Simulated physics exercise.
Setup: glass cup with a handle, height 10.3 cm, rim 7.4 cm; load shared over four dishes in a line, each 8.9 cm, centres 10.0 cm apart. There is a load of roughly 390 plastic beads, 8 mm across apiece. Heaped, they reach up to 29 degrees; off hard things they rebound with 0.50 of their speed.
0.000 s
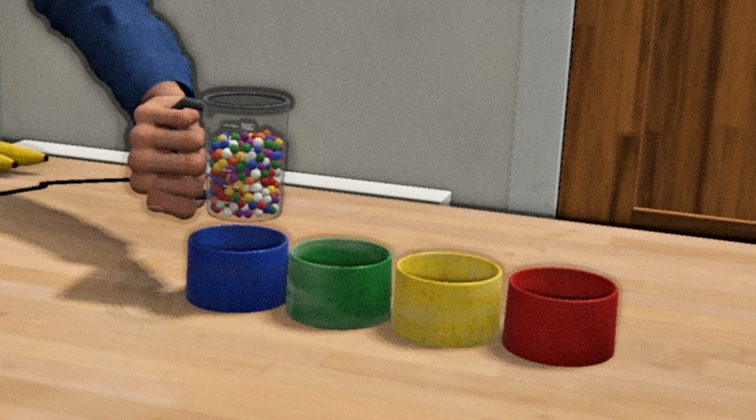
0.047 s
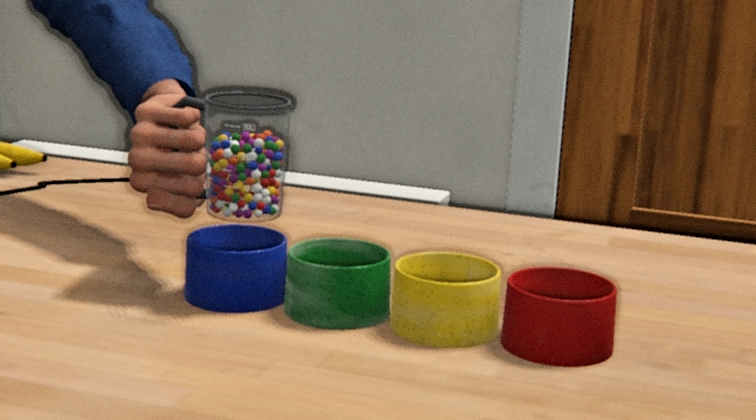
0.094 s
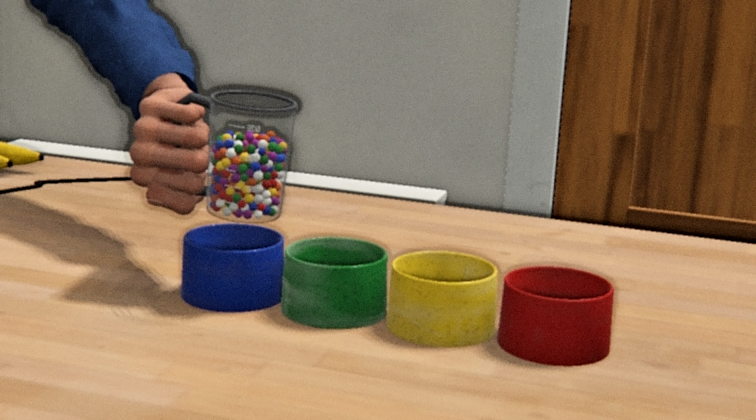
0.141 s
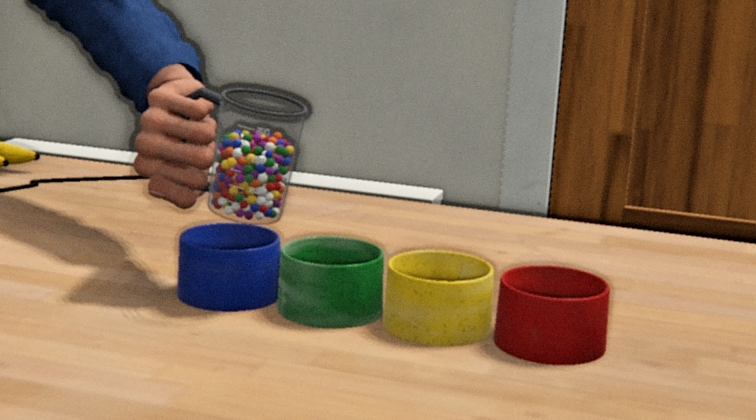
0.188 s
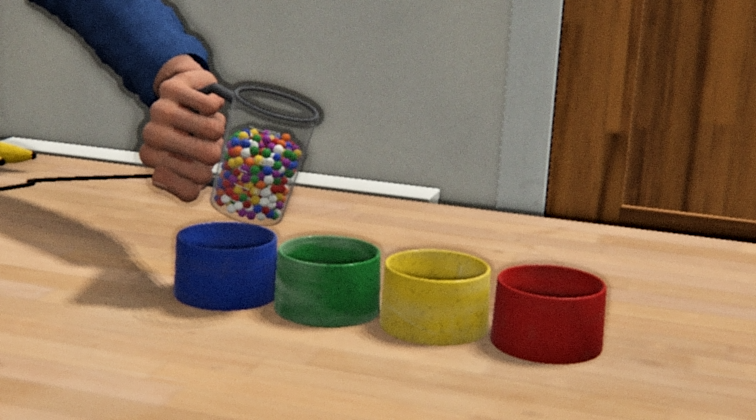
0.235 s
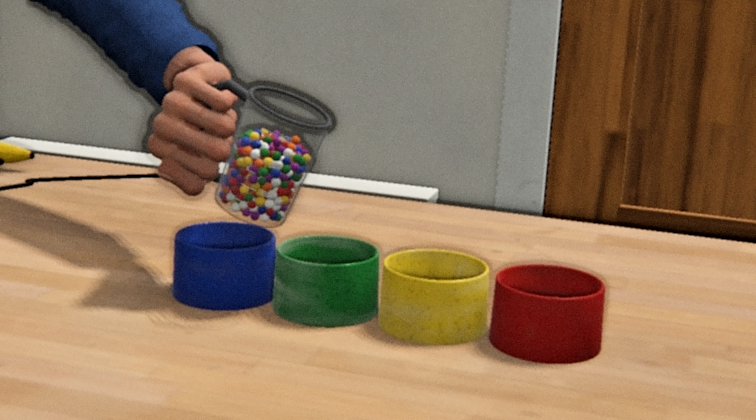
On a light wooden tabletop, a hand held a clear handled cup of colorful beads above a row of blue, green, yellow and red dishes, then moved it slightly right while tilting it rightward.
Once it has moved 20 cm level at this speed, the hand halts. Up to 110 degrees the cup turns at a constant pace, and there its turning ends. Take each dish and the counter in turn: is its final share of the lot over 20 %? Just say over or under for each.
Going through them: Red comes out over, blue comes out under, green comes out under, yellow comes out under, counter comes out under.
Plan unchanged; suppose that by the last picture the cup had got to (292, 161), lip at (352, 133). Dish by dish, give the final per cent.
In the end red holds 80, blue holds 0, green holds 0, yellow holds 0.
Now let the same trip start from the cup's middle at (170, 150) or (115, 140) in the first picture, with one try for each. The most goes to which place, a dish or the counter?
The winner: Yellow; green.
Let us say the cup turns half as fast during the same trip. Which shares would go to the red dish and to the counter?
Shares - red: 80, counter: 20.
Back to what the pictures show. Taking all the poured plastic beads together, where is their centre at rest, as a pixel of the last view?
Approximately (536, 316) in the last picture.
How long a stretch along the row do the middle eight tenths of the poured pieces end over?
Some 7 centimetres.
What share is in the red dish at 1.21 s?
By that moment it's near 50 percent.
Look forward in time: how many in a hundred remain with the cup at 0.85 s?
That would be some 100 per cent.
Then, at 0.61 s, tilt 65 degrees; cup holds 100 %.
After 0.85 s, tilt 94 degrees; cup holds 100 %.
After 1.21 s, tilt 110 degrees; cup holds 35 %, red 50 %.
By 2.3 s all is still; red 85 %, blue 0 %, green 0 %, yellow 0 %, counter 15 %.
